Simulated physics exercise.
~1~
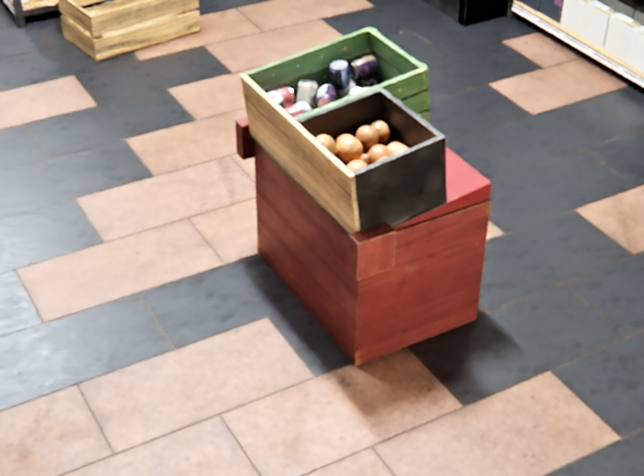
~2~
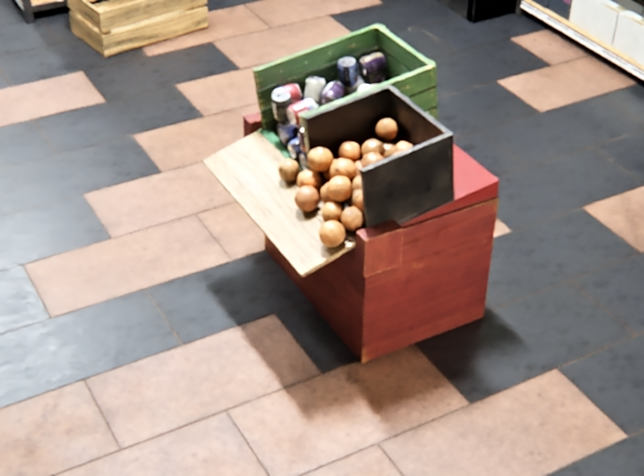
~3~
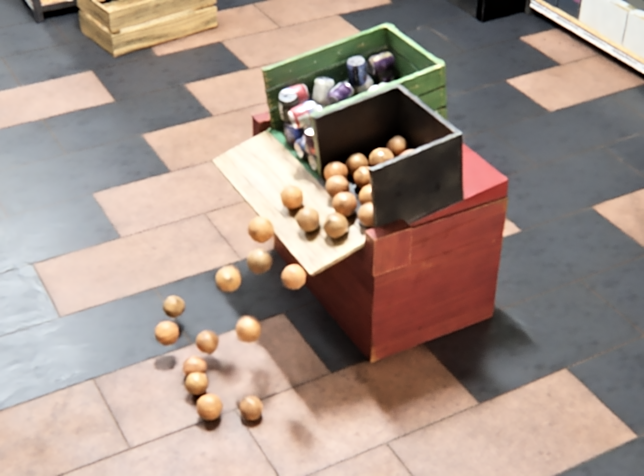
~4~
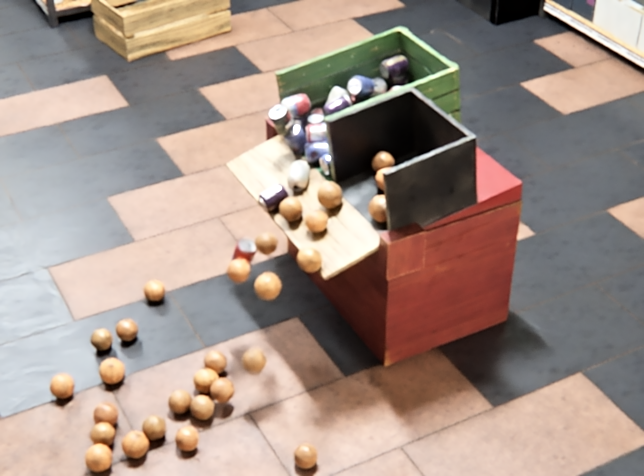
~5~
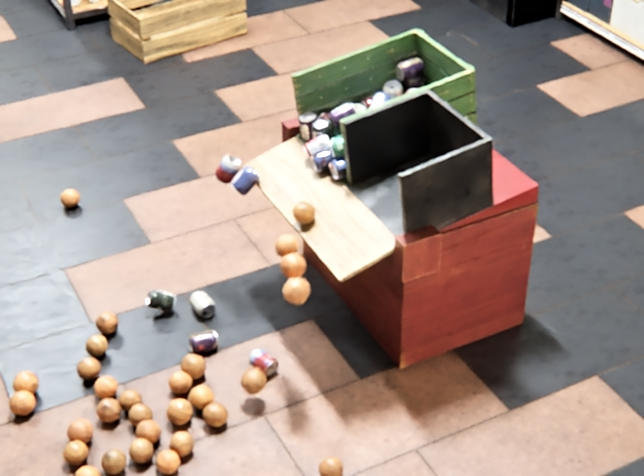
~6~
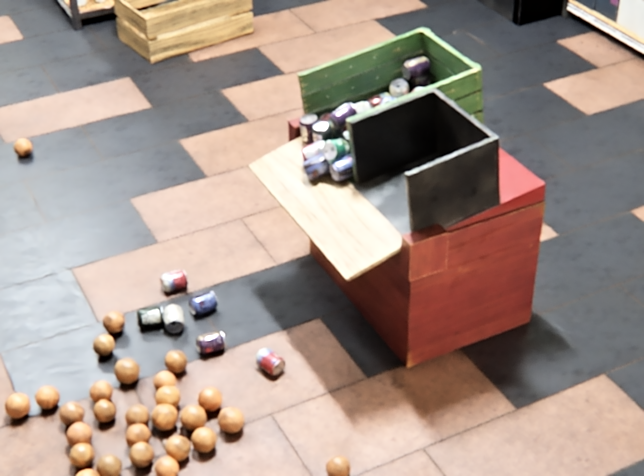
A red stand's wooden flap drops open, spilling all the brown balls and a few cans.
